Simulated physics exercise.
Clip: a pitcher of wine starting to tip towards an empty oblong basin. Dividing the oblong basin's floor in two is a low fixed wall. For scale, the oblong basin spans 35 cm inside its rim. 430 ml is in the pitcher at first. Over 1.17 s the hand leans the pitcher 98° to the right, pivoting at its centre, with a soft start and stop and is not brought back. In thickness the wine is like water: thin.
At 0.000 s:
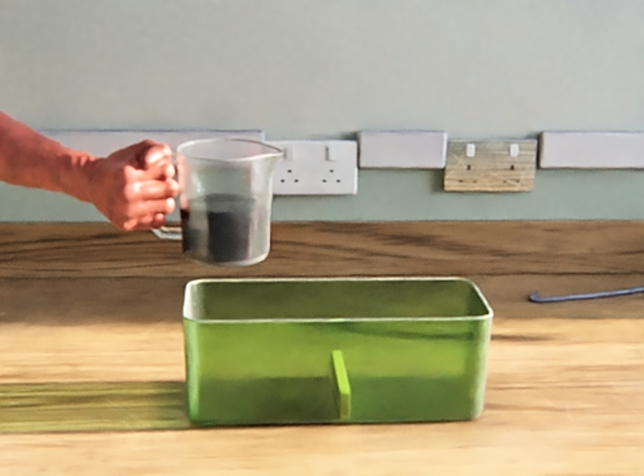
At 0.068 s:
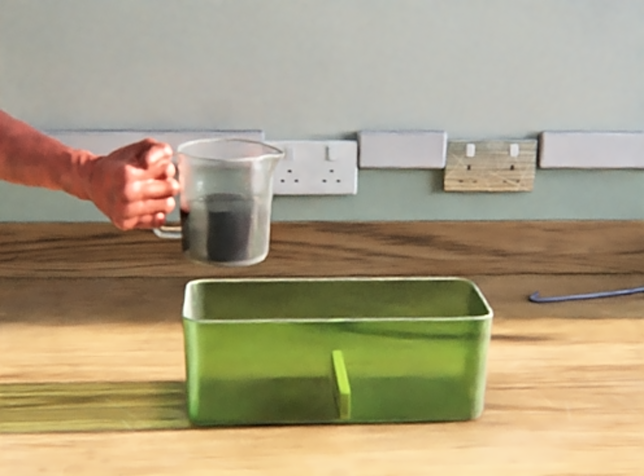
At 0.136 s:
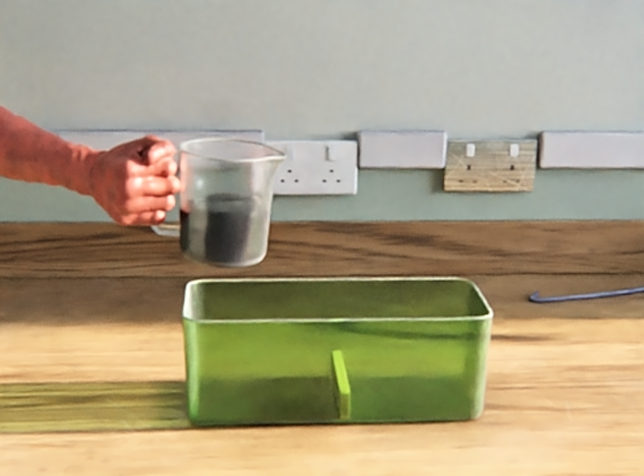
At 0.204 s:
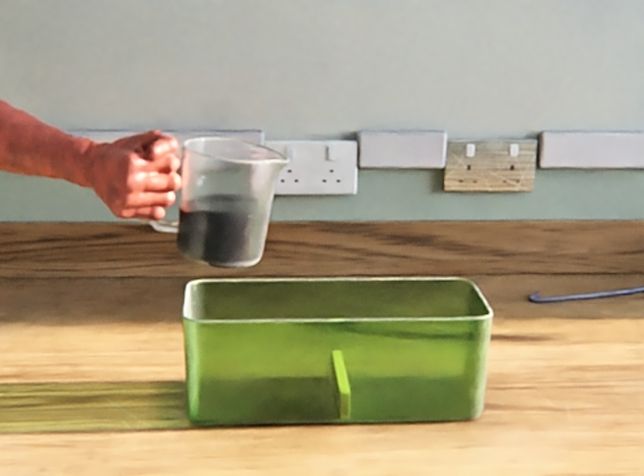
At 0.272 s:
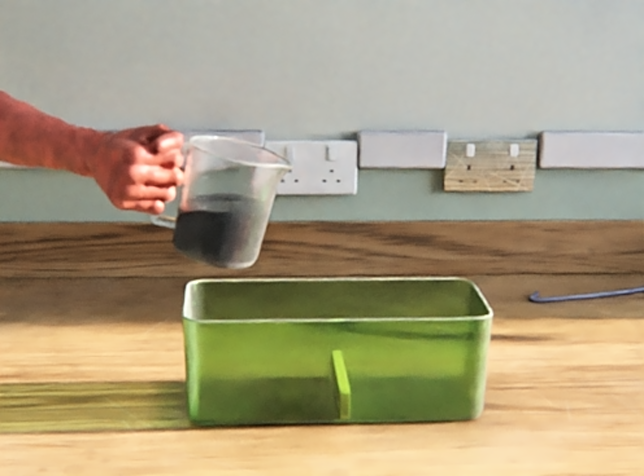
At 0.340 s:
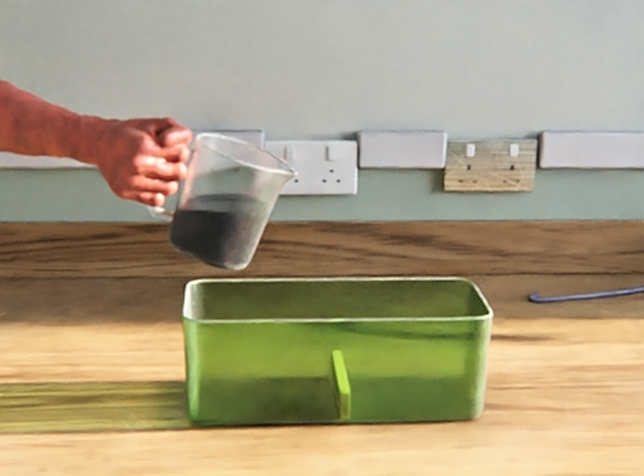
A hand tilting a clear pitcher of dark liquid gradually to the right above an empty green oblong basin on a wooden worktop.
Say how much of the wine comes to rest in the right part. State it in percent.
About 48 per cent comes to rest there.
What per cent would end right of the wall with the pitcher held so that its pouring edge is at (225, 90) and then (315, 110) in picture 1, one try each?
In order, 10 and 90 per cent.
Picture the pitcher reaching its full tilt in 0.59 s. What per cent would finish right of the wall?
Roughly 50 %.
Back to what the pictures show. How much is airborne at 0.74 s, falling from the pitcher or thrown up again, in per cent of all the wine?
Close to 3 per cent, I'd say.
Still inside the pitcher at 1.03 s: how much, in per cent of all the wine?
Around 44 in a hundred is still there.
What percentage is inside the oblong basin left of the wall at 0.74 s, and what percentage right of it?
Left roughly 0, right roughly 0.
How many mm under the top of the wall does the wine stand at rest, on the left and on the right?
Left side: Around 24 mm. Right side: Around 24 mm.
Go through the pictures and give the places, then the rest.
In the first picture, it leans 0°; its right rim is at (283, 151); the wine meets the walls at (183, 202) and (268, 202); the oblong basin's rim runs from (186, 302) to (482, 299); the wall's top is at (340, 372).
In the second picture, it leans 1°; its right rim is at (284, 152); the wine meets the walls at (183, 202) and (268, 202).
In the third picture, it leans 3°; its right rim is at (286, 154); the wine meets the walls at (183, 203) and (268, 202).
In the fourth picture, it leans 7°; its right rim is at (289, 159); the wine meets the walls at (182, 203) and (267, 202).
In the fifth picture, it leans 13°; its right rim is at (293, 165); the wine meets the walls at (181, 203) and (268, 202).
In the sixth picture, it leans 19°; its right rim is at (297, 172); the wine meets the walls at (179, 204) and (269, 203).
After 0.74 s the tilt is 69° and 97 per cent is still to pour, 0 is left of the wall and 0 right of it.
After 1.03 s the tilt is 95° and 44 per cent is still to pour, 17 is left of the wall and 21 right of it.
After 1.34 s the tilt is 98° and 8 per cent is still to pour, 40 is left of the wall and 47 right of it.
After 1.67 s the tilt is 98° and 1 per cent is still to pour, 50 is left of the wall and 48 right of it.
In the end 51 per cent lies left of the wall, 48 right of it and 0 outside.
